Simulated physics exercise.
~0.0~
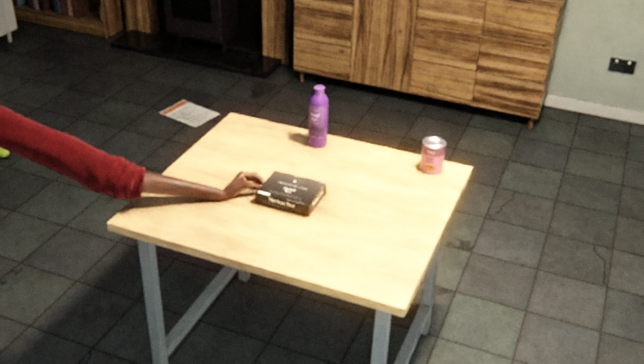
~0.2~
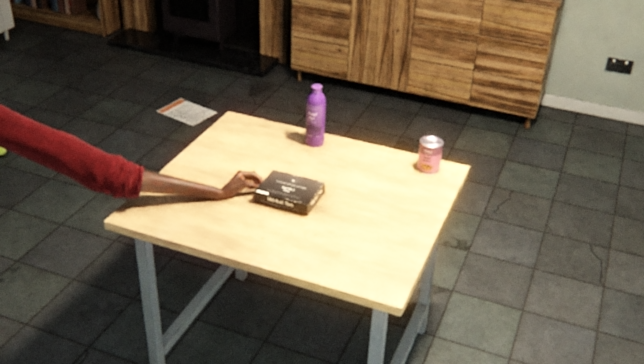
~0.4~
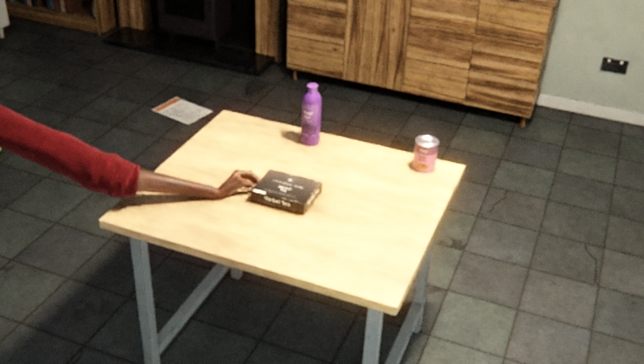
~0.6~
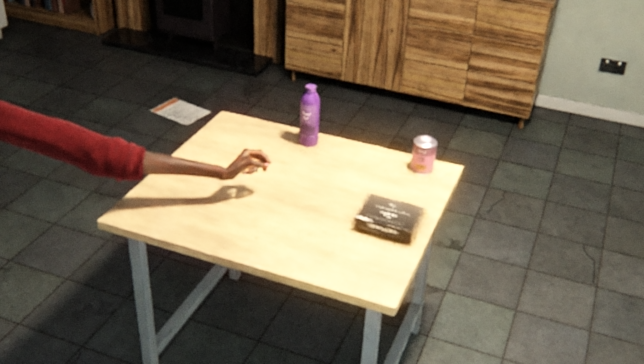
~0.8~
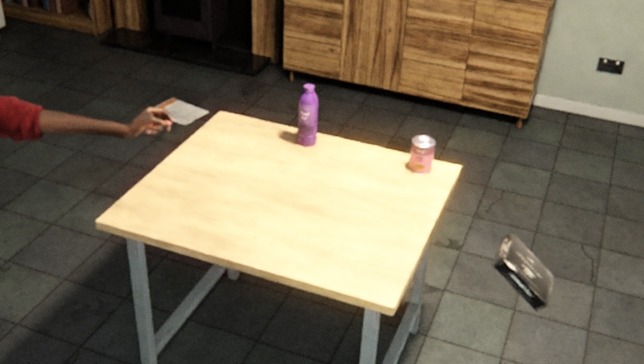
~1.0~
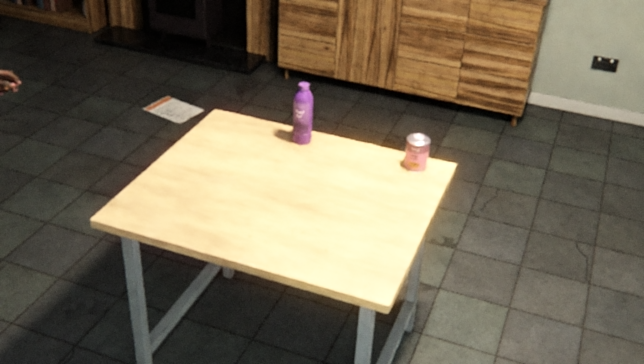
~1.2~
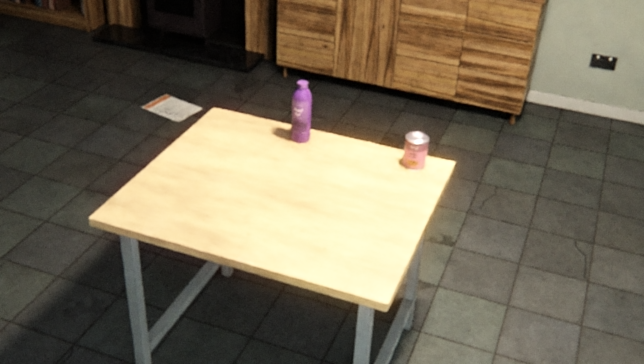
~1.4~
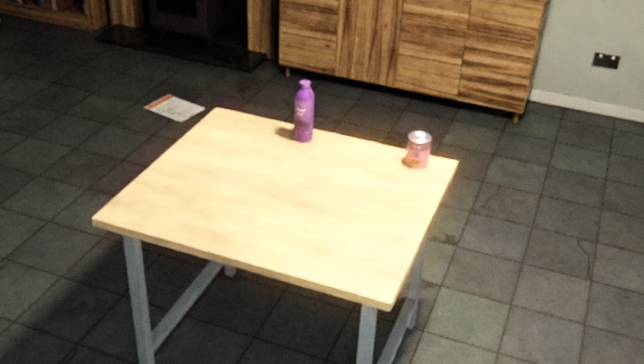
A black packet sits near the middle of a pale wooden table, with the fingers of a red-sleeved arm touching its left side. A purple bottle and a pink tin stand toward the back of the table. The packet then slides to the right, away from the hand, which lets go and begins to draw back. It carries on past the right edge and tips as it drops toward the dark tiled floor. The arm withdraws to the left, and at the end the packet is out of view, while the bottle and tin still stand in place.
